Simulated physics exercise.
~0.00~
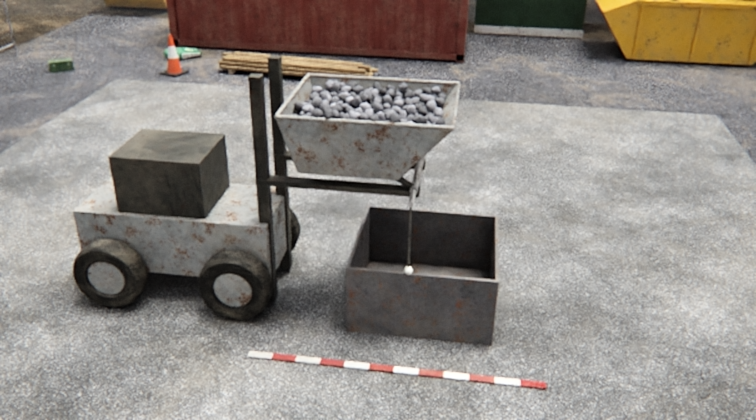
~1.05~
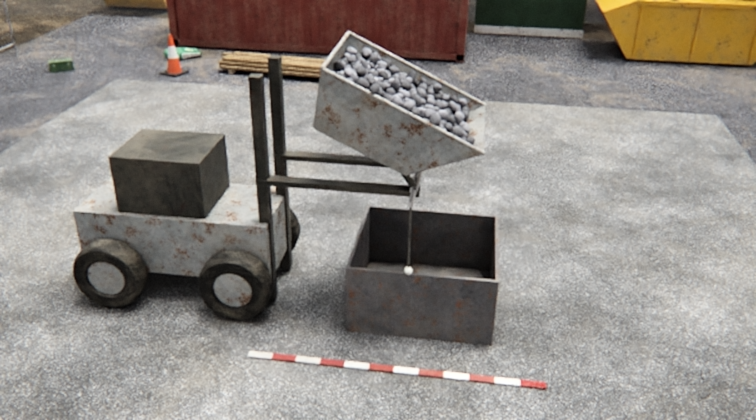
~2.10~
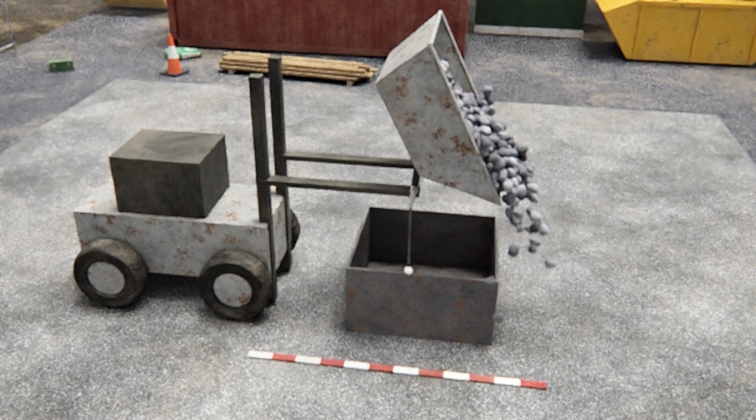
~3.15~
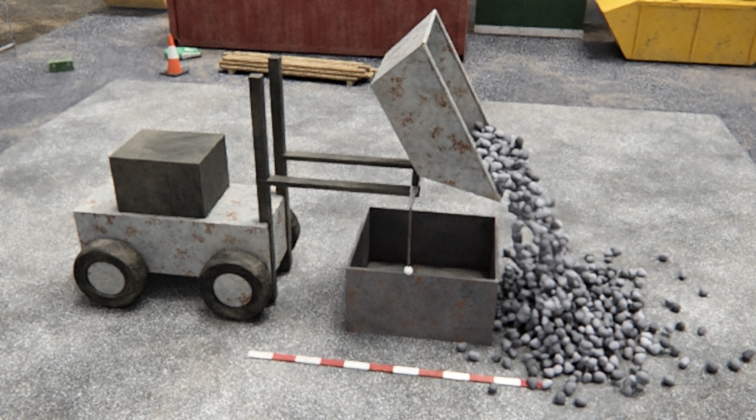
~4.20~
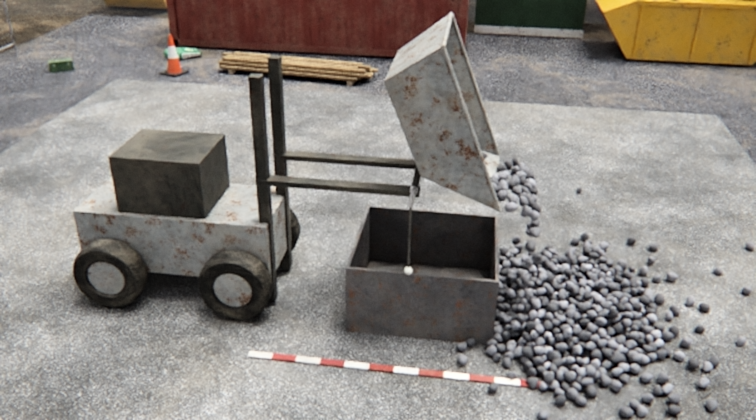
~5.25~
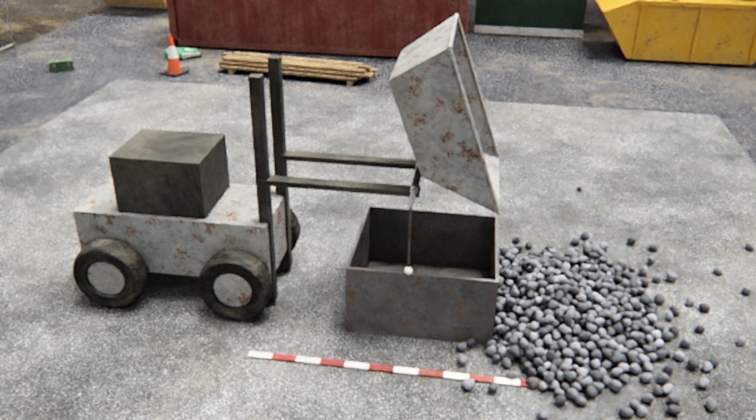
A rusty skip on a fork truck tips right, spilling all its grey stones beyond the bin.
